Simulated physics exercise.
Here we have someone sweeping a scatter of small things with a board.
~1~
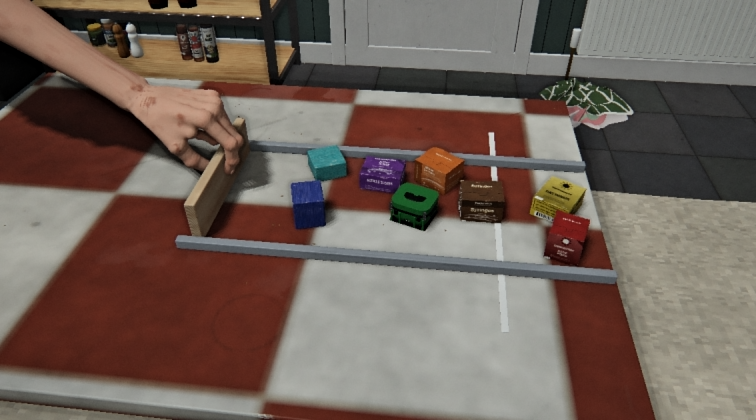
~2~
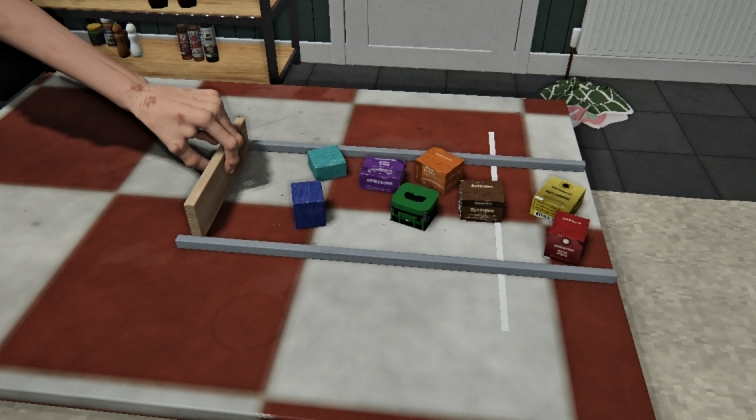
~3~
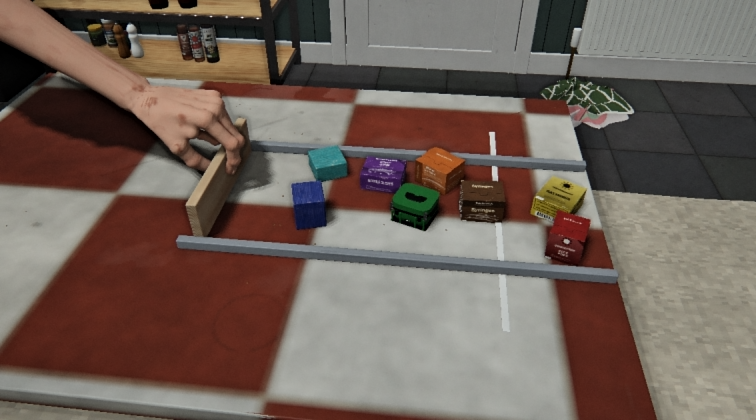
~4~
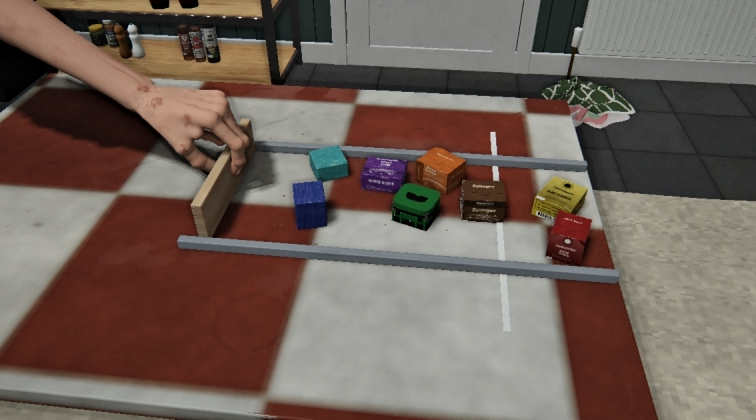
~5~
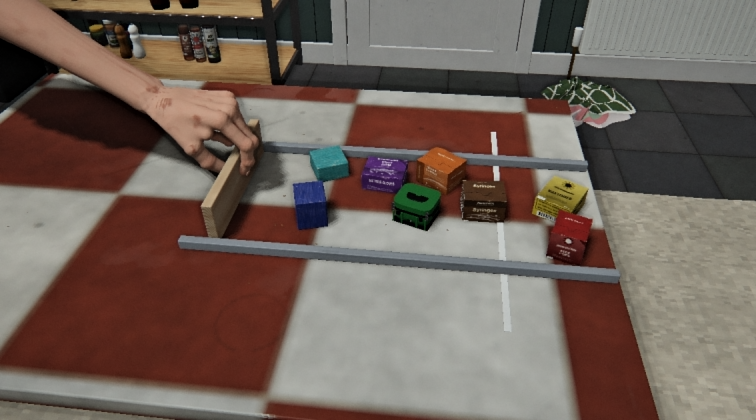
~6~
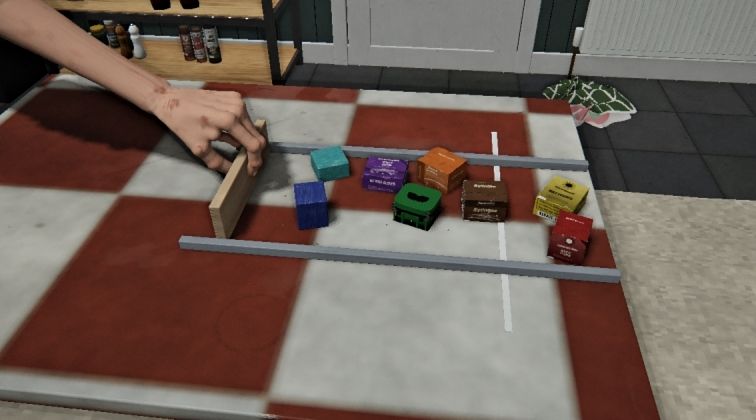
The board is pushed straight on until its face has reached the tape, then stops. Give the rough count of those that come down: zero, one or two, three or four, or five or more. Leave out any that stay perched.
In the end the number that fall off is one or two.
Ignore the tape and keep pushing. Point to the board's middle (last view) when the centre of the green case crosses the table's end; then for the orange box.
Its middle is around (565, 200) and around (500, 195).
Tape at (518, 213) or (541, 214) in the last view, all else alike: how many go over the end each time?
In that order 3 and 3.
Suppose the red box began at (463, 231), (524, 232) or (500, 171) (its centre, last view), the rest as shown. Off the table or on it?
In turn it stays on; does not fall; tumbles off.
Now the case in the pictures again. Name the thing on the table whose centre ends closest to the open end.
Foremost is the orange box.
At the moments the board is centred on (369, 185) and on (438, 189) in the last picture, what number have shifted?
The counts are 5 and 7.
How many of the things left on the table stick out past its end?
Overhanging: 2.
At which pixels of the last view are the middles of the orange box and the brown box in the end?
Near (593, 171) and (590, 203).
Soon after, none off yet; yellow box at rest near (561, 201); red box at rest near (570, 238); brown box at rest near (484, 201).
After that, none off yet; yellow box displaced about its own width near (597, 198); red box at rest near (570, 238); brown box displaced well along near (552, 202).
In the end, the number that fall off is one or two; gone, yellow box.
